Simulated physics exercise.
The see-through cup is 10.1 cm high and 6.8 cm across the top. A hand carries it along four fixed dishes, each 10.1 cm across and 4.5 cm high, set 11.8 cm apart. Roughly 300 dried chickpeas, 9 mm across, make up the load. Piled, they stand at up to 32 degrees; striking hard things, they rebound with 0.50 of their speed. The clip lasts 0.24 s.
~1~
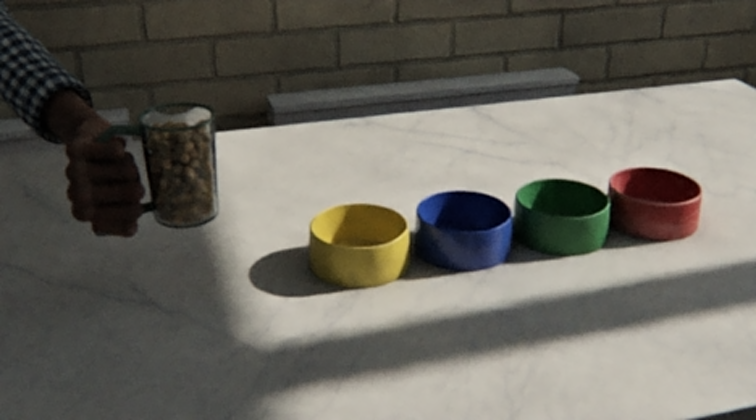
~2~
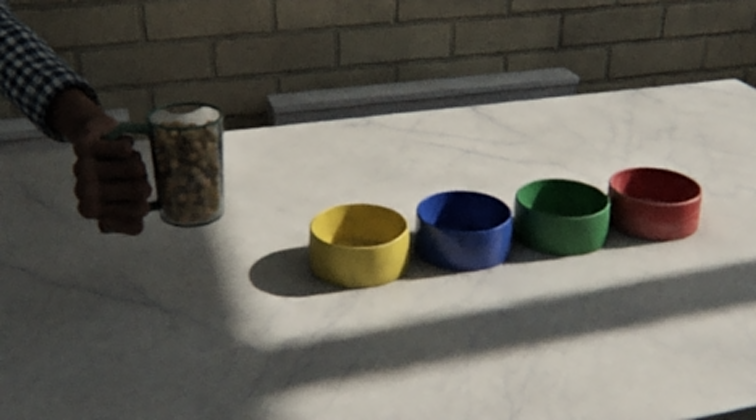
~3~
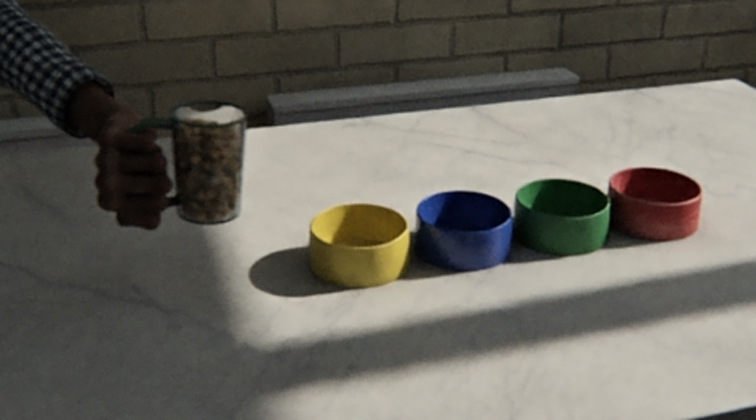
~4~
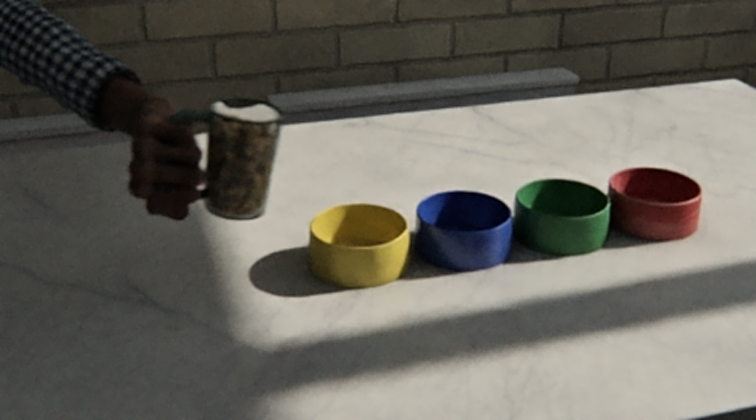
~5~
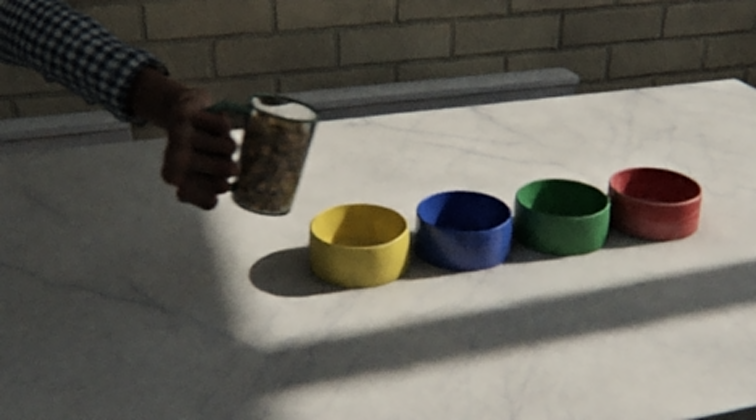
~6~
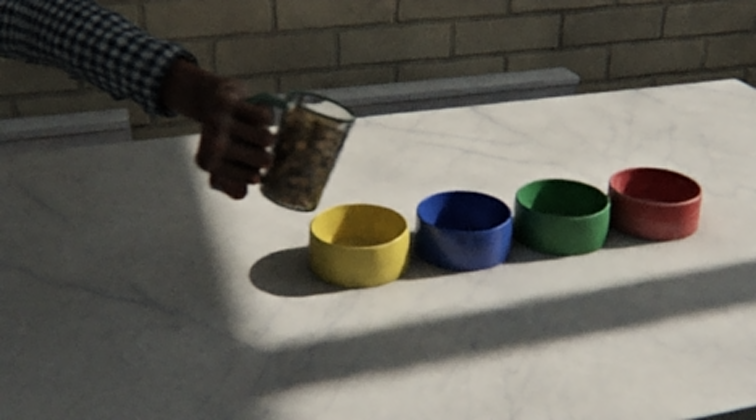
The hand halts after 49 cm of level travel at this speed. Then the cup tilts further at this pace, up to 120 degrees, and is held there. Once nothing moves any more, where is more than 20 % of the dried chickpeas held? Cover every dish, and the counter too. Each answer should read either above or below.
Red - above, blue - below, green - below, yellow - below, counter - above.
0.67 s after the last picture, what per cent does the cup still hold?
I'd estimate some 70 per cent of the load.
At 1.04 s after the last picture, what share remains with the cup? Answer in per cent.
About 15 percent.
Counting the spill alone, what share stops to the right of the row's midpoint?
I'd estimate close to 100 in a hundred.
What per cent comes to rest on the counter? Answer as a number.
Estimate: Near 35 per cent.
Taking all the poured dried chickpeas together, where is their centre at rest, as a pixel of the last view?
When it all comes to rest, the middle is near (671, 209).
Then, 0.40 s after the last picture, tilt 69 degrees; cup holds 100 %.
Then, 0.67 s after the last picture, tilt 101 degrees; cup holds 70 %, red 5 %.
Then, 1.04 s after the last picture, tilt 120 degrees; cup holds 15 %, red 55 %.
In the end, red 65 %, blue 0 %, green 0 %, yellow 0 %, counter 35 %.
